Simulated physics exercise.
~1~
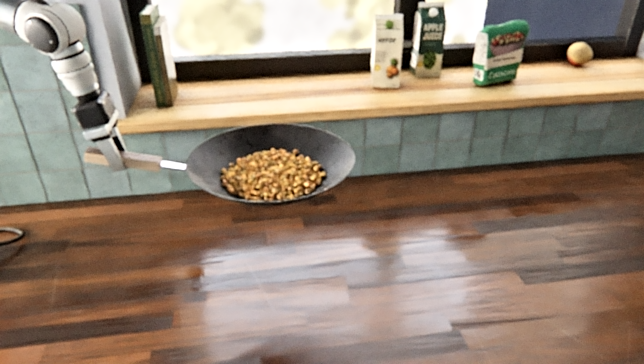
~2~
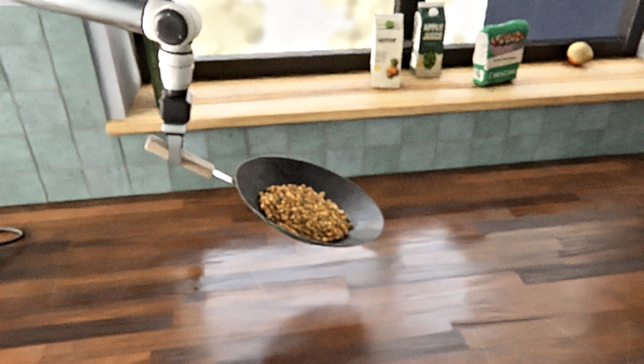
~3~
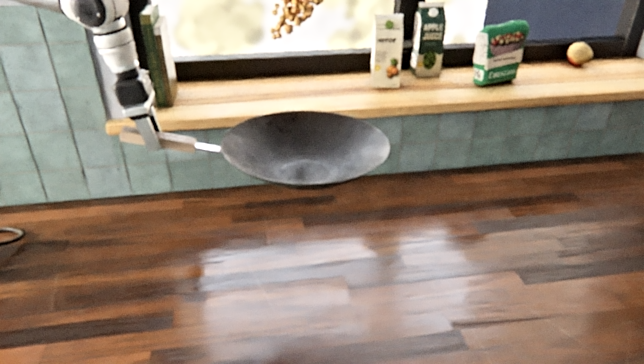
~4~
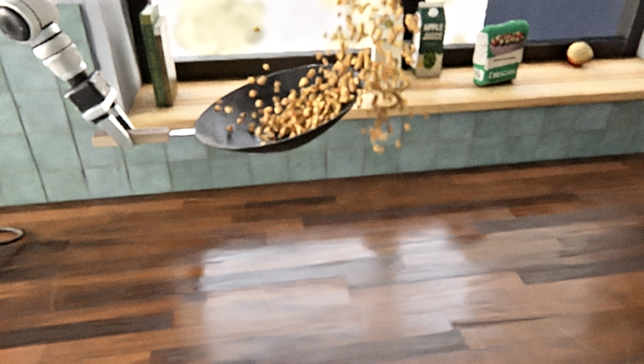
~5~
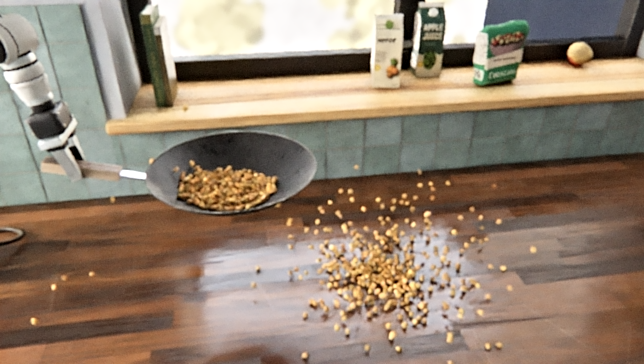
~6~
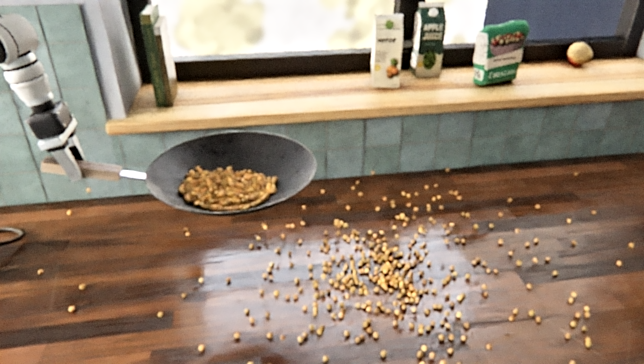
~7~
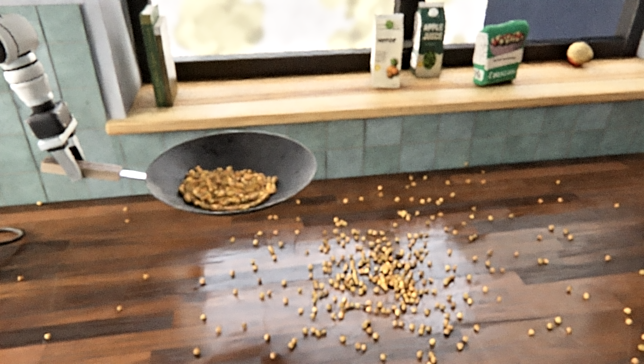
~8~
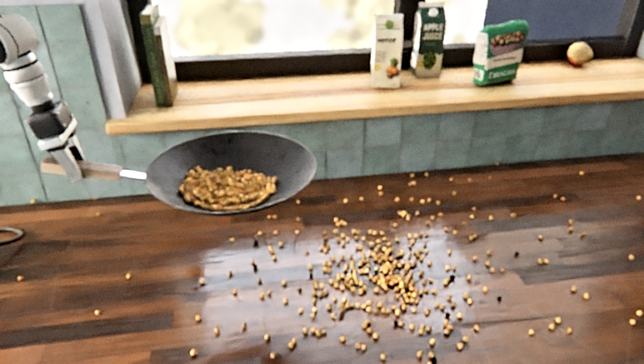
A white robot arm at the upper left holds a dark wok of golden chickpeas by its handle over a glossy brown wooden counter, seen from slightly above. Behind it are pale green tiles and a light wooden sill with two cartons, a green packet and a round fruit beneath a window. The arm swings the wok right and down, then lifts it, flinging the chickpeas high. As they drop, the tilted wok catches some while others pour past its right edge. The wok draws back left and levels as chickpeas bounce and scatter across the counter. It ends still, partly filled, with many chickpeas strewn below.
